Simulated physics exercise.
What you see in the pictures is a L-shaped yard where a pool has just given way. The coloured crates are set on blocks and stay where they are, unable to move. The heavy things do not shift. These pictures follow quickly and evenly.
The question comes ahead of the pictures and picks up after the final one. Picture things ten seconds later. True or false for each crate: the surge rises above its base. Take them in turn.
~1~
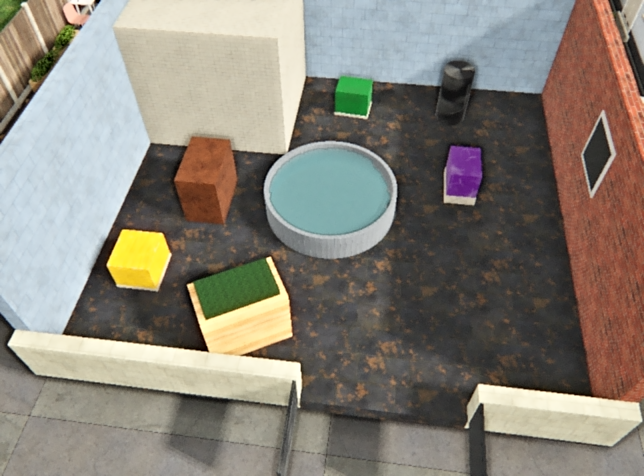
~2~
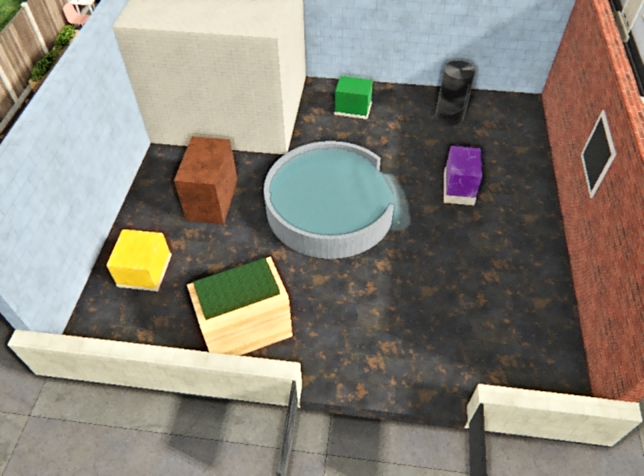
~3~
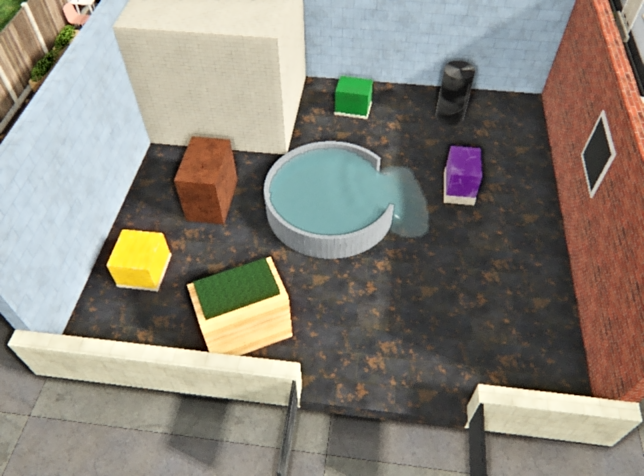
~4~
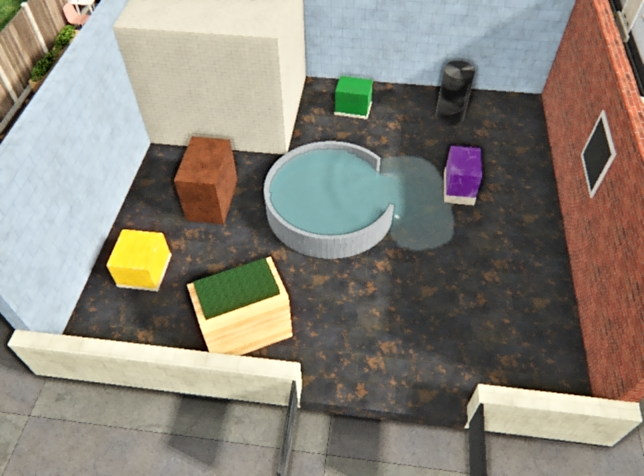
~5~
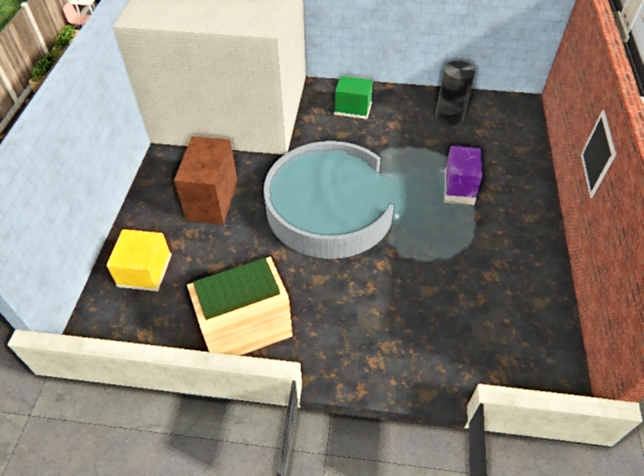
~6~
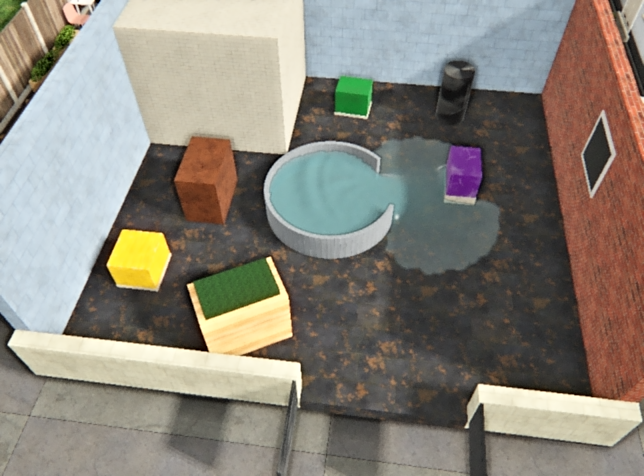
Yellow crate: False; green crate: True; purple crate: True.
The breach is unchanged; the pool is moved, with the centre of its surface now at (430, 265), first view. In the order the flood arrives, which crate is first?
The one in purple.
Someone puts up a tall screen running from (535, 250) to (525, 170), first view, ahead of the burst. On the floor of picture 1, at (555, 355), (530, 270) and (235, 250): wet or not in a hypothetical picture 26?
Taking the three spots in order: Soaked, soaked, spared.
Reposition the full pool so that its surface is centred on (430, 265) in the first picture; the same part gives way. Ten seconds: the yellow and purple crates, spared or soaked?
Yellow untouched, purple untouched.
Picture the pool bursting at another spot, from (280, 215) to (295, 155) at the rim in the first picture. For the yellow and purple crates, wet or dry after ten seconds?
Then: The yellow crate ends up wet, the purple crate keeps dry.
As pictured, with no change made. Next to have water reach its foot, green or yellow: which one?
That one is the green one.
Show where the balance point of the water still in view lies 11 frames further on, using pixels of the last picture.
Point: (390, 198).
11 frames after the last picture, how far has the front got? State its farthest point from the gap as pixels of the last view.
Estimated pixel: (528, 96).
A moment on, water covers 15 % of the floor; the yellow crate not reached, the green crate not reached, the purple crate water round its plinth.
Next, water covers 25 % of the floor; the yellow crate not reached, the green crate not reached, the purple crate water round its plinth.
Then, water covers 40 % of the floor; the yellow crate not reached, the green crate water round its plinth, the purple crate water round its plinth.
Later, water covers 55 % of the floor; the yellow crate not reached, the green crate water round its plinth, the purple crate water round its plinth.
In the end, water covers 75 % of the floor; the yellow crate stayed above the water, the green crate was topped, the purple crate was topped.
